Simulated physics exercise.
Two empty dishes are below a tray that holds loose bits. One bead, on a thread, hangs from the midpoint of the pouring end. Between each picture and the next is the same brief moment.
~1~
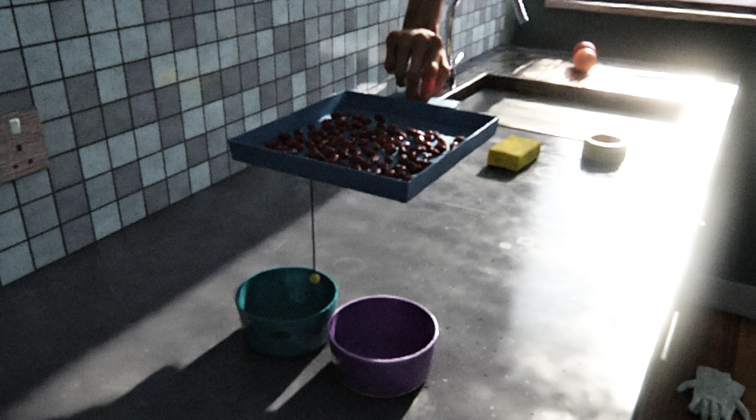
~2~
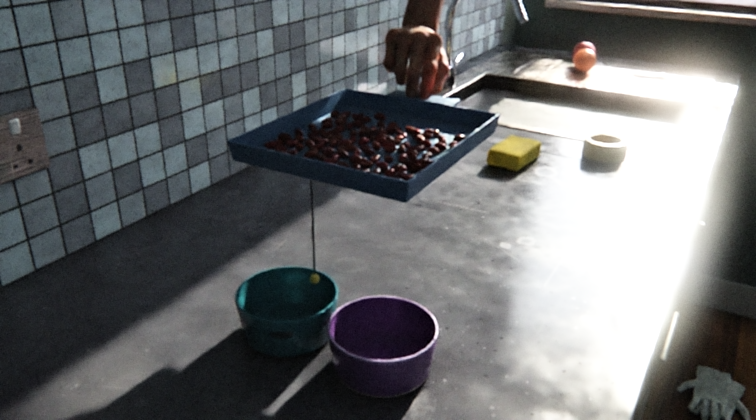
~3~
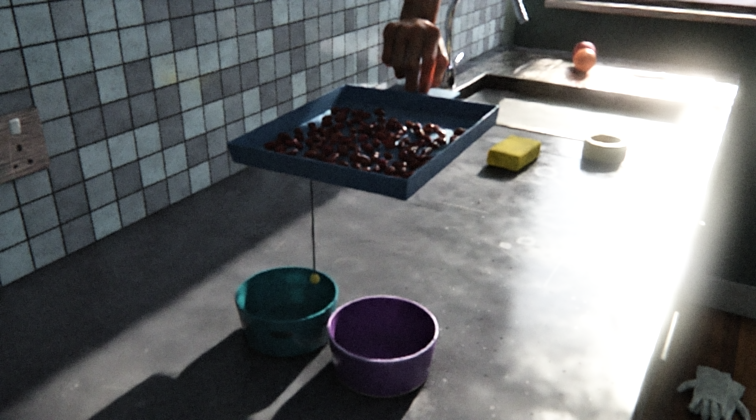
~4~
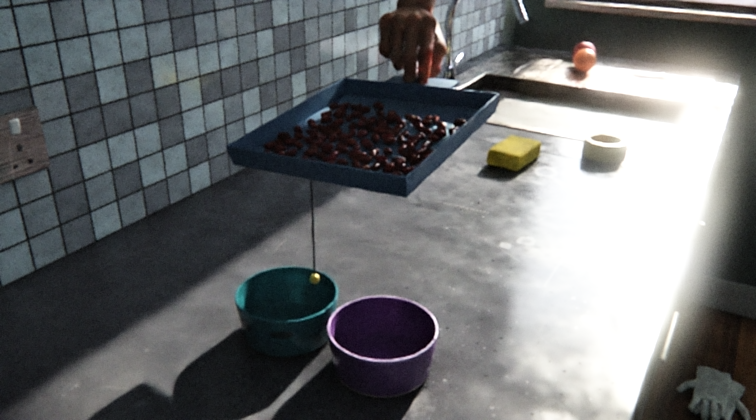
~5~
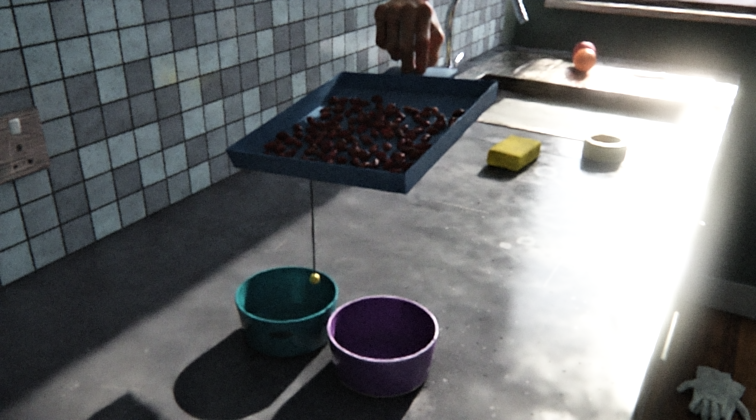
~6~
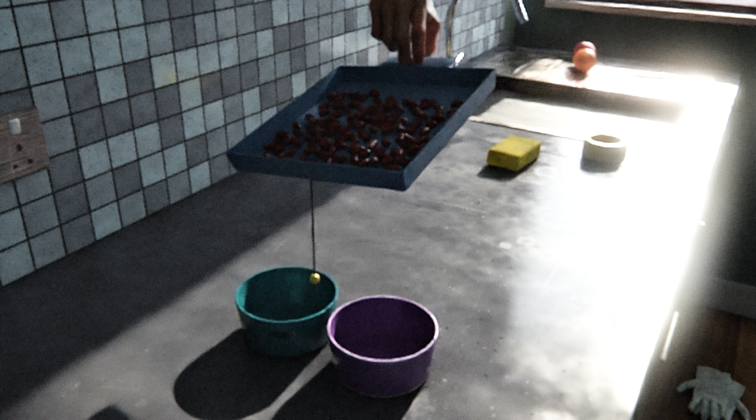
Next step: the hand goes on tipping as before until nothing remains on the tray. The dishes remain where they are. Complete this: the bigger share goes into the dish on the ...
Left.
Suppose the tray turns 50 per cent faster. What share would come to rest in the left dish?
Roughly 30 percent.
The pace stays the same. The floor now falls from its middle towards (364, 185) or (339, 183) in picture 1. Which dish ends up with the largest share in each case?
Results - the dish on the right side first, the dish on the right side second.
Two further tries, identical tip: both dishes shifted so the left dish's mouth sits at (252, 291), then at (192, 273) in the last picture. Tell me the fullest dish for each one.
The dish to the left, then the dish to the right.
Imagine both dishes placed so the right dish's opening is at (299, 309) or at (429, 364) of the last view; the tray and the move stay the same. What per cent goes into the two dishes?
Try 1: Some 70 %; try 2: Some 0 %.
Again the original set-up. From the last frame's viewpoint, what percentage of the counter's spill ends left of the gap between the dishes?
I make it about 100 percent or so.
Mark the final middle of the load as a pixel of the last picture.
(257, 321).
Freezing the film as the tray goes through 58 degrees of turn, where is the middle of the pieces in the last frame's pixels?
(302, 132).
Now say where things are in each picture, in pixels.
Corners of the pouring end near (232, 140) and (407, 181), level; middle of the load near (367, 150), kidney beans; left dish near (256, 334); right dish near (354, 373); bead on its thread near (315, 279), in the first picture.
Corners of the pouring end near (231, 140) and (407, 180), level; middle of the load near (367, 149), in the second picture.
Corners of the pouring end near (231, 142) and (406, 178), tipped barely, lowest at the left corner; middle of the load near (367, 146), in the third picture.
Corners of the pouring end near (230, 145) and (404, 176), tipped a little, lowest at the left corner; middle of the load near (366, 142), in the fourth picture.
Corners of the pouring end near (230, 148) and (403, 173), tipped a little, lowest at the left corner; middle of the load near (365, 138), in the fifth picture.
Corners of the pouring end near (229, 151) and (401, 170), tipped a little, lowest at the left corner; middle of the load near (364, 134); left dish near (256, 334); right dish near (354, 373), in the sixth picture.
Shortly afterwards, tray tipped steeply; the whole lot on the tray.
Next, tray tipped right over; the whole lot on the tray.
Some moments later, tray tipped past a quarter turn; near half in the left dish; near half outside both.
In the end, tray tipped past a quarter turn; none at all in the right dish; near half in the left dish; near half outside both.
